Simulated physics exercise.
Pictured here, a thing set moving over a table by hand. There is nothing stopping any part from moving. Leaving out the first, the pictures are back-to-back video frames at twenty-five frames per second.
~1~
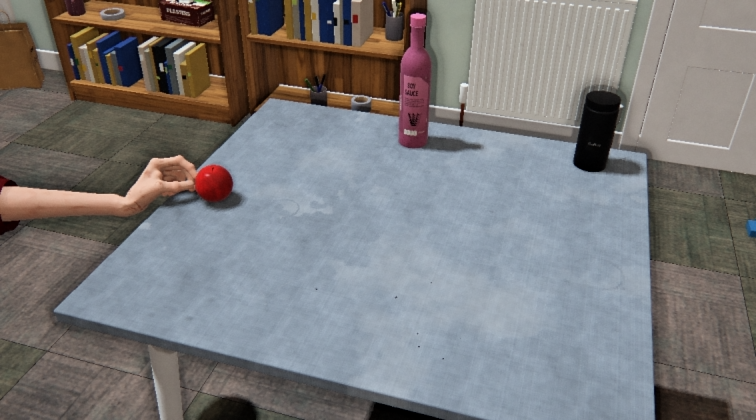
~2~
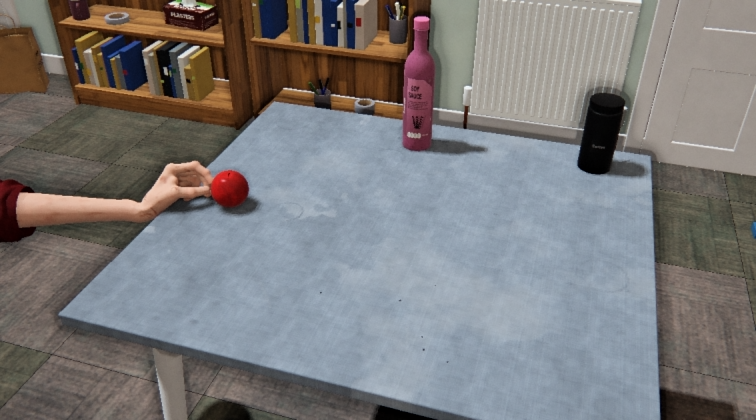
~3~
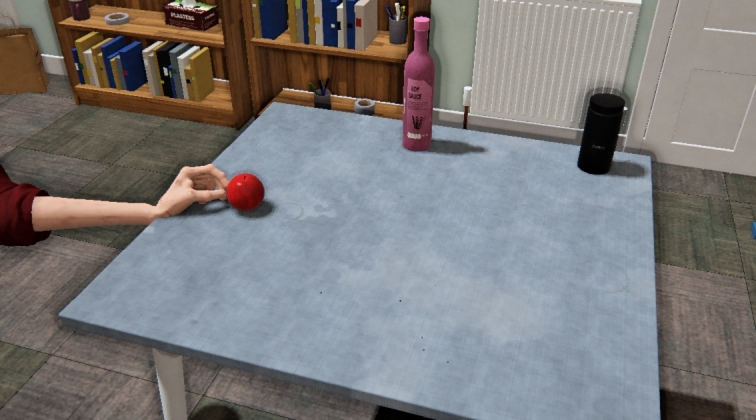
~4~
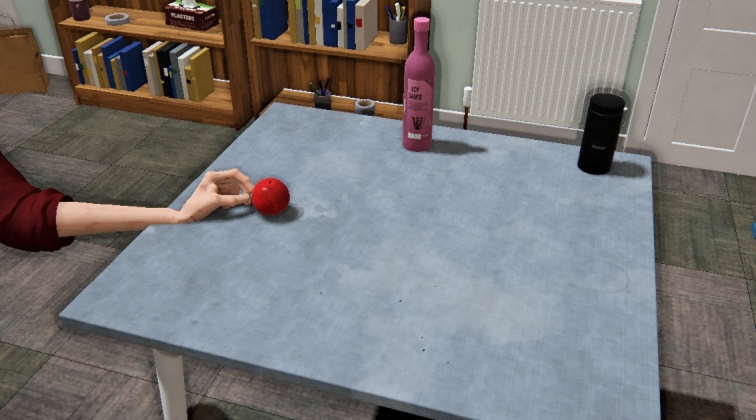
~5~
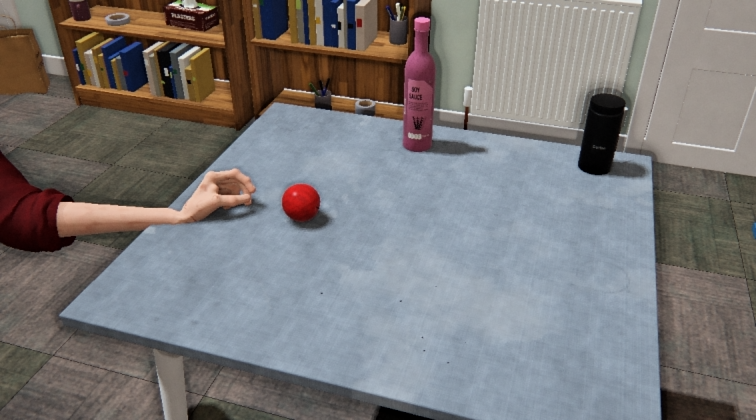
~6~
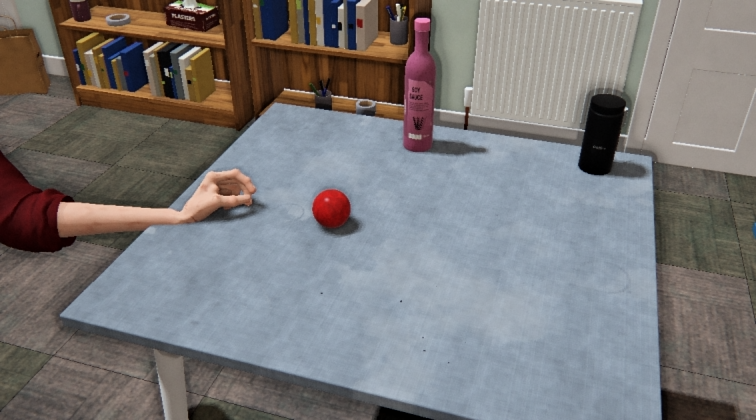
In a room with grey-green carpet, wooden bookshelves and a white radiator, a blue-grey table is seen from above at an angle. A round red apple sits near the table's left side beside a hand in a dark red sleeve, with a pink bottle and a black cylinder towards the back. The hand pushes the apple rightward, then stays still as the apple moves on alone, slightly nearer the viewer.
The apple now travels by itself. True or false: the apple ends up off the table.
True.
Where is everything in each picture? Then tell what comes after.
Under the hand; red apple (214, 184), in the first frame.
Under the hand; red apple (230, 189), in the second frame.
Under the hand; red apple (246, 192), in the third frame.
Red apple (271, 197), in the fourth frame.
Red apple (301, 203) moved about its own width, in the fifth frame.
Red apple (332, 208) moved well along, in the sixth frame.
Then, 0.20 s later than the last frame, red apple moved well along near (485, 236).
Then, 0.50 s later than the last frame, red apple now off the table.
Then, 0.90 s later than the last frame, things are still on the move.
When it is over, off the table, red apple.
